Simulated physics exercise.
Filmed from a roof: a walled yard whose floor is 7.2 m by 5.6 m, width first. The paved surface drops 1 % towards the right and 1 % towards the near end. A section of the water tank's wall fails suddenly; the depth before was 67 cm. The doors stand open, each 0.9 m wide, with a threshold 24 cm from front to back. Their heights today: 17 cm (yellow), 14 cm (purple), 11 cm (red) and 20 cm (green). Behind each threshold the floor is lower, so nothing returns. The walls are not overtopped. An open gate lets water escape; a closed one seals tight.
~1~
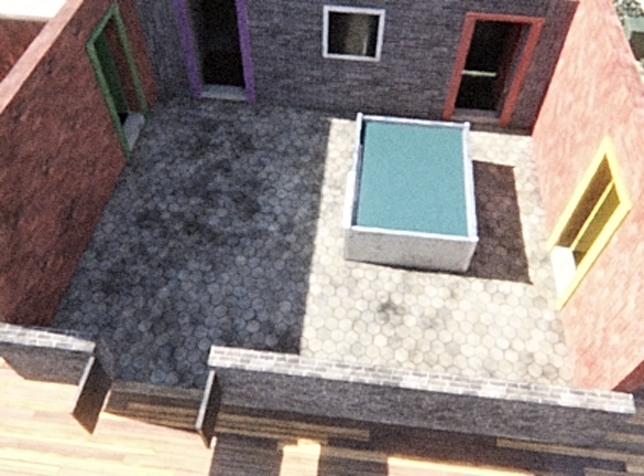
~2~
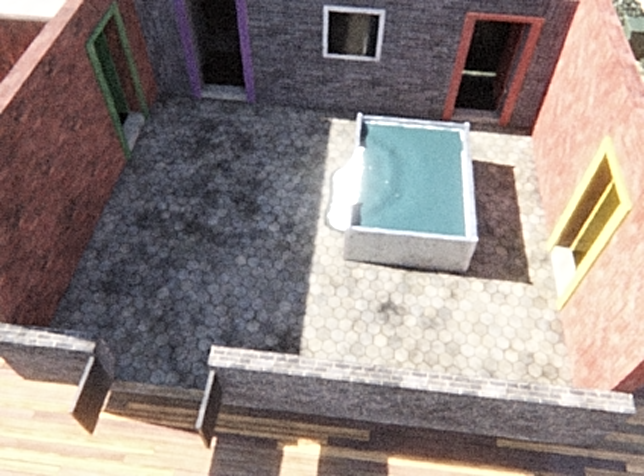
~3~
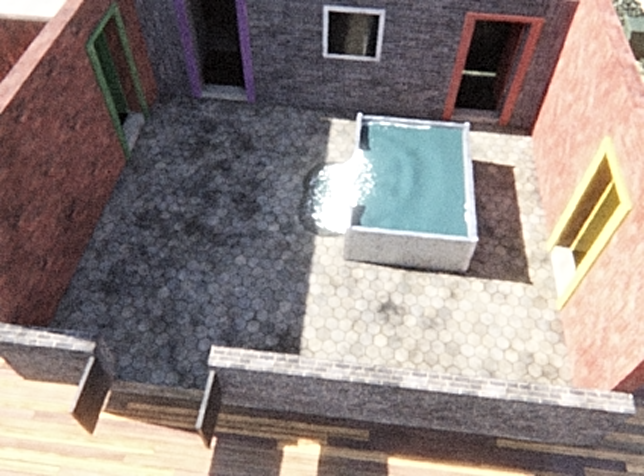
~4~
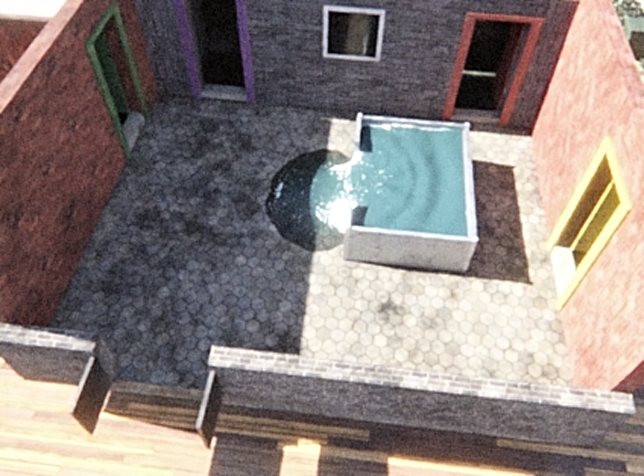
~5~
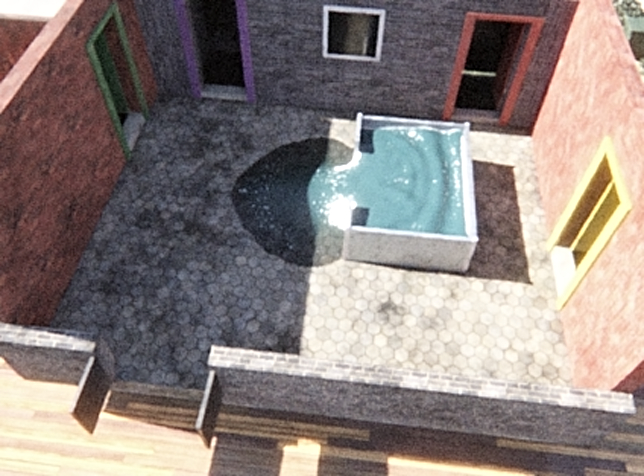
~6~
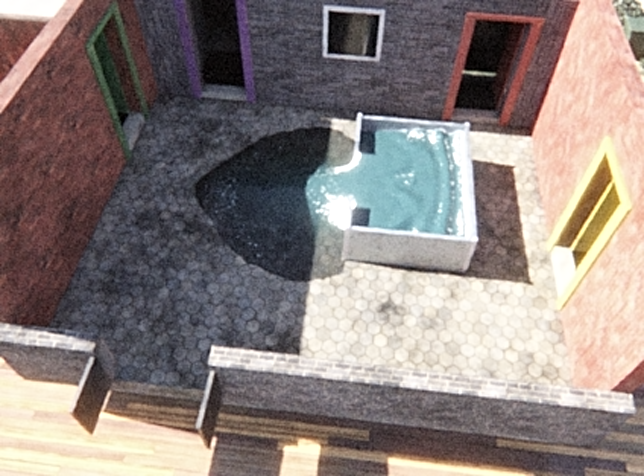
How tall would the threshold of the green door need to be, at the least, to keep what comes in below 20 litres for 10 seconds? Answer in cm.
At least 18 cm or so.
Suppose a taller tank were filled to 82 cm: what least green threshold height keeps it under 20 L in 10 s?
Some 23 cm.
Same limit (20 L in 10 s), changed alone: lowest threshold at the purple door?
Roughly 10.5 cm at purple.
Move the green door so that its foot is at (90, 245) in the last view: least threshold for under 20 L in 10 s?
About 15 cm.
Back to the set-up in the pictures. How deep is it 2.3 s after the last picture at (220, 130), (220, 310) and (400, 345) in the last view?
Roughly 3, 1 and 0 cm, in turn.
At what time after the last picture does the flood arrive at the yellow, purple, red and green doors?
Arrival: Yellow 7.0 s, purple 0.9 s, red 5.5 s, green 0.7 s.
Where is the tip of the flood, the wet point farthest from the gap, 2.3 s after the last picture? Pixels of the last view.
Near (38, 353).
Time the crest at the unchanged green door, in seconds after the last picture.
At about 1.4 s.
Then, 0.7 s after the last picture water covers 35 % of the floor, deepest (34 cm) near (339, 202); 6 cm at the green door, 0 litres in over its 20 cm threshold.
Then, 2.3 s after the last picture water covers 50 % of the floor, deepest (30 cm) near (38, 353); 21 cm at the green door, 4 litres in over its 20 cm threshold.
Then, 9.3 s after the last picture water covers 95 % of the floor, deepest (14 cm) near (538, 413); 4 cm at the green door, 7 litres in over its 20 cm threshold.
At the green door as built, the water peaked near 23 cm, 1.3 s after the last picture.
Run again over the same 10 s with other heights there, 41 litres in over 15 cm, 7 litres over 20 cm. The limit of 20 litres is kept from about 18 cm up.
